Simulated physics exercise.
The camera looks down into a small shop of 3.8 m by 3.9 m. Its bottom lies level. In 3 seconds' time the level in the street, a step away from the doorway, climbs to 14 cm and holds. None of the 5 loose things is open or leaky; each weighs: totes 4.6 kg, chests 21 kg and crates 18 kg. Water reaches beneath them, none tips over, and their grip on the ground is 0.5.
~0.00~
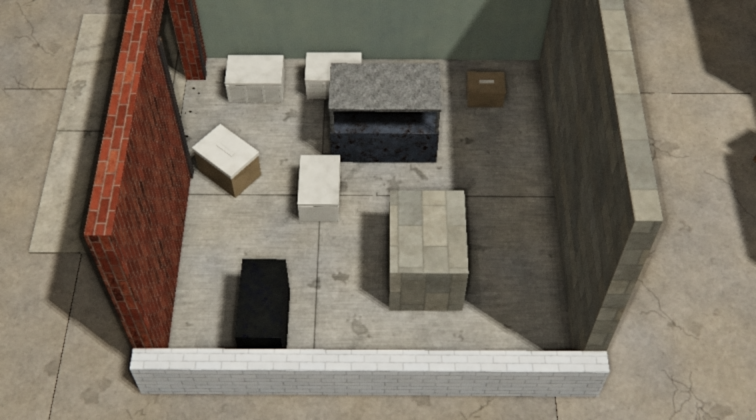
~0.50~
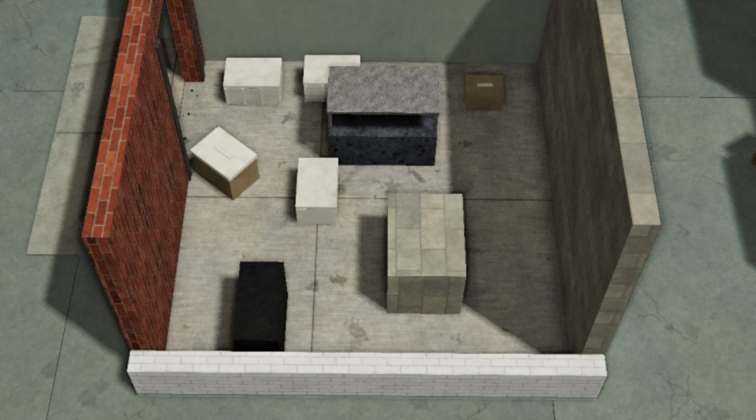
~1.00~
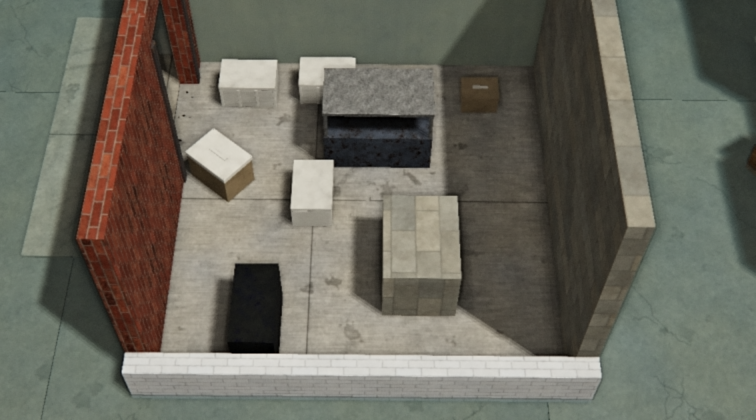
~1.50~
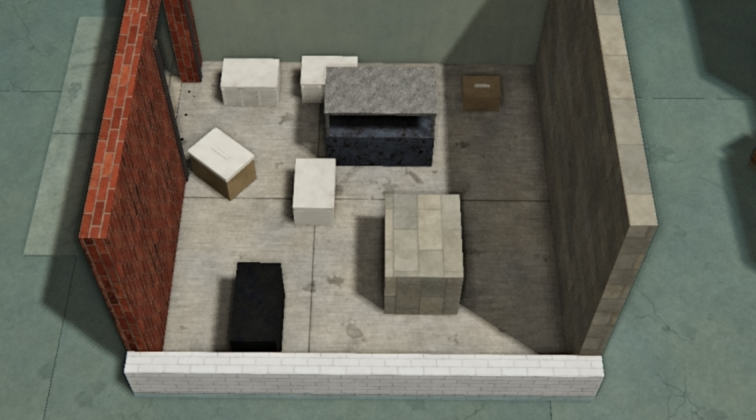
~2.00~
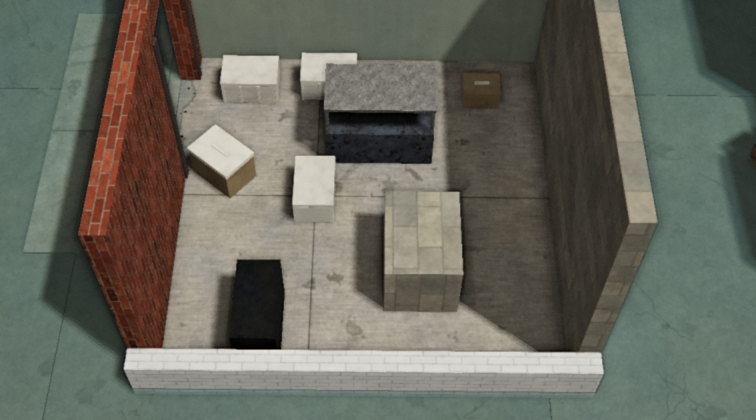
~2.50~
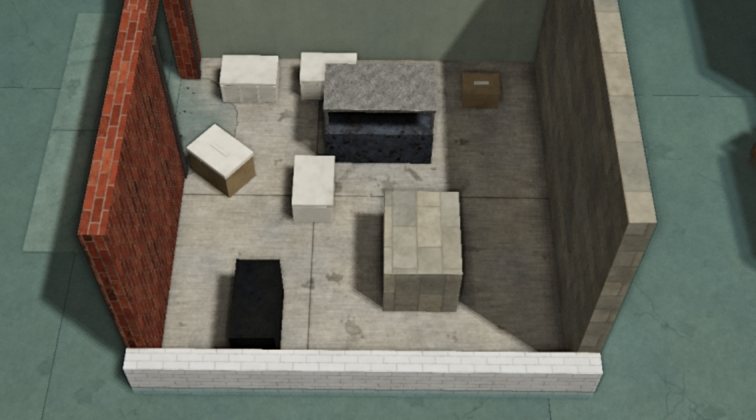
A small walled shop stood open to view from above with pale, dark and brown boxes on its floor, as greenish water spread over the ground outside and then just inside at the left.
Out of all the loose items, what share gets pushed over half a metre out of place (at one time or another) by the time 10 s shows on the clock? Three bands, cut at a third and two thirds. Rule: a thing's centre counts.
By my guess the moved share will stay in the one-to-two-thirds span.
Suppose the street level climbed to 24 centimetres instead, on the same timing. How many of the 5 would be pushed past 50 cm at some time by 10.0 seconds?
In that case 4 of them.
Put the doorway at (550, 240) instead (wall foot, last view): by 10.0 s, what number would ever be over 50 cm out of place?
In that case the number is 1.
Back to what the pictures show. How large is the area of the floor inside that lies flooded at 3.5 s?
Around 1.5 m2 of it.
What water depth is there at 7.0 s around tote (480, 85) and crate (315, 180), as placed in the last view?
I'd put it at 4 cm and 3 cm respectively.
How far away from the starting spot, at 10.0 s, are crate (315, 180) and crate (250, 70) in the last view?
0 cm and 250 cm respectively.
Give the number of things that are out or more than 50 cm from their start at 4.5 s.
I make it 0.
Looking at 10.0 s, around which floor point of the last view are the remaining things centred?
They're centred close to (402, 172).
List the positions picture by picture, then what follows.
In the first frame, a tote at (487, 82), on the bottom; a chest at (225, 150) rests on the ground; 0.0 m2 under water; 0 of 5 have shifted.
In the second frame, a tote at (485, 85), on the bottom; a chest at (224, 152), on the bottom; water covers 0.0 m2; 0 of 5 have shifted.
In the third frame, a tote at (480, 88) rests on the ground; a chest at (219, 154), on the bottom; water covers 0.0 m2; 0 of 5 have shifted.
In the fourth frame, a tote at (482, 86) rests on the ground; a chest at (221, 153), on the bottom; 0.0 m2 under water; 0 of 5 have shifted.
In the fifth frame, a tote at (482, 84), on the bottom; a chest at (220, 150), on the bottom; 0.0 m2 under water; 0 of 5 have shifted.
In the sixth frame, a tote at (481, 83) rests on the ground; a chest at (220, 150) rests on the ground; water covers 0.4 m2; 0 of 5 have shifted.
After 3.5 s 0 of 5 are over 50 cm from their spots; 0 afloat.
After 4.5 s 0 of 5 are over 50 cm from their spots; 0 afloat.
After 7.0 s 2 of 5 are over 50 cm from their spots; 2 afloat.
After 10.0 s 3 of 5 are over 50 cm from their spots, and 3 have been at some point; 0 afloat.
